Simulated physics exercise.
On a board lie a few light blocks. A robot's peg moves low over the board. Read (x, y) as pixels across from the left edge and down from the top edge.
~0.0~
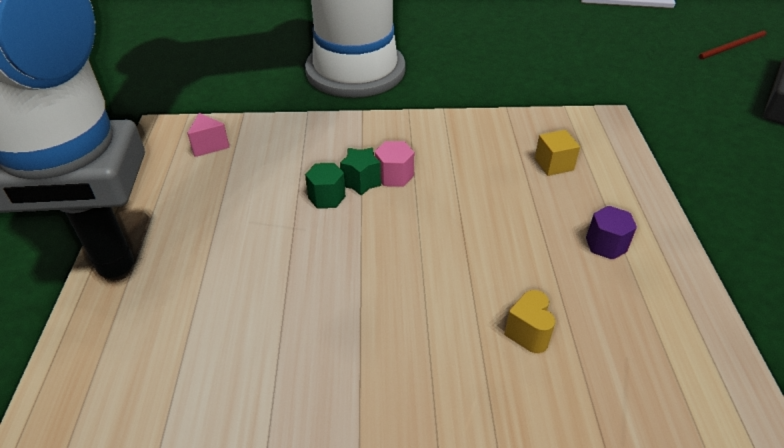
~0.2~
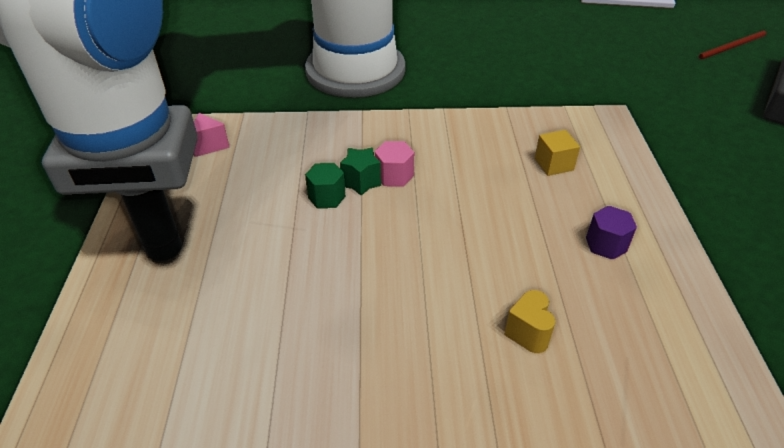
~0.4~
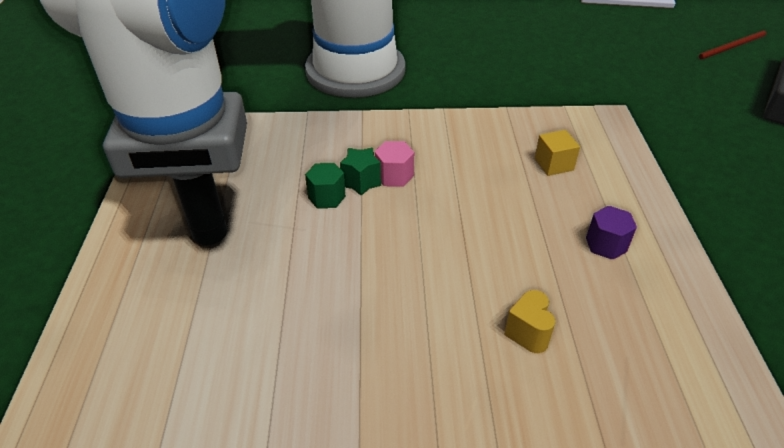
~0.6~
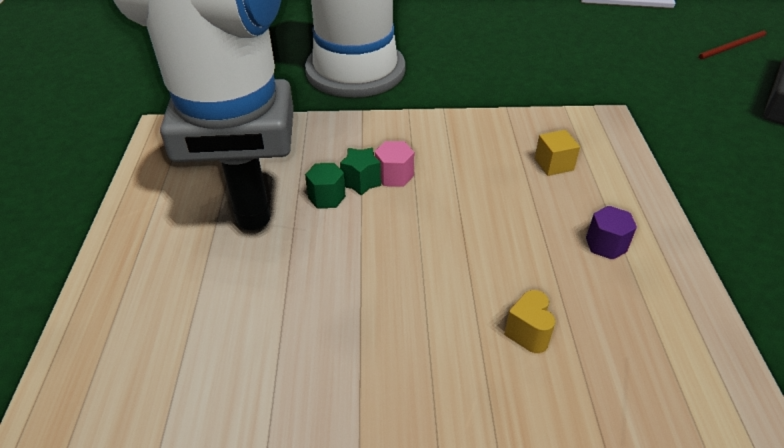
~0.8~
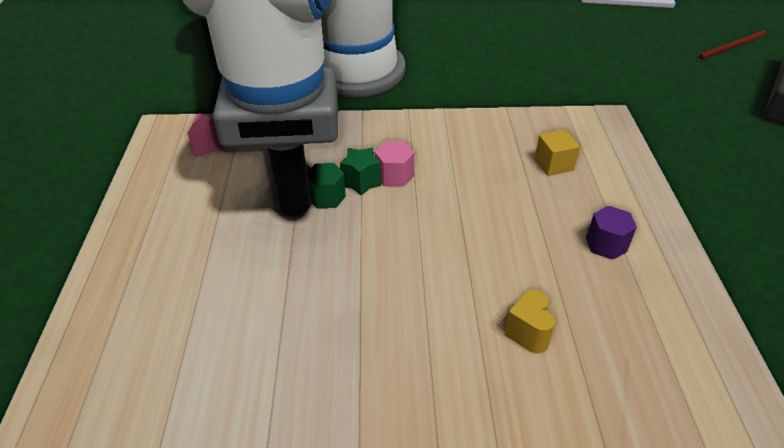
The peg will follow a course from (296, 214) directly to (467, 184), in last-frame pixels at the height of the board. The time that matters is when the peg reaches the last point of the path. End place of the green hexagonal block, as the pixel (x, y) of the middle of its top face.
Just about (344, 159).
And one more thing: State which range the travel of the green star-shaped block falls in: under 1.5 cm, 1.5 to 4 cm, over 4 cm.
The green star-shaped block ends up a moderate distance away, 1.5 to 4 cm.
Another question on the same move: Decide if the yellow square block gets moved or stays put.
It keeps its position.
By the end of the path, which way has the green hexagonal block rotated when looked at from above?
Seen from above, counterclockwise.
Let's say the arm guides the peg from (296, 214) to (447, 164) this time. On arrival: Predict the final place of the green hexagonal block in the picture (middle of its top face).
Its top middle will sit at (351, 148).
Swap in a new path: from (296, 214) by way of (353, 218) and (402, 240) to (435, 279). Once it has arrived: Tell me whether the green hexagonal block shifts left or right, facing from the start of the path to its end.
It's set to shift left.
The first path, step by step. One third of the way, peg at (355, 196); green hexagonal block at (344, 159), turned 65° anticlockwise; green star-shaped block at (370, 143), turned 30° clockwise; pink hexagonal block at (402, 149), turned 20° clockwise.
Two thirds of the way, peg at (413, 186); green hexagonal block at (344, 159), turned 65° anticlockwise; green star-shaped block at (370, 143), turned 30° clockwise; pink hexagonal block at (403, 148), turned 10° clockwise.
At the end, peg at (468, 177); green hexagonal block at (344, 159), turned 65° anticlockwise; green star-shaped block at (370, 143), turned 30° clockwise; pink hexagonal block at (403, 148); yellow square block in place.
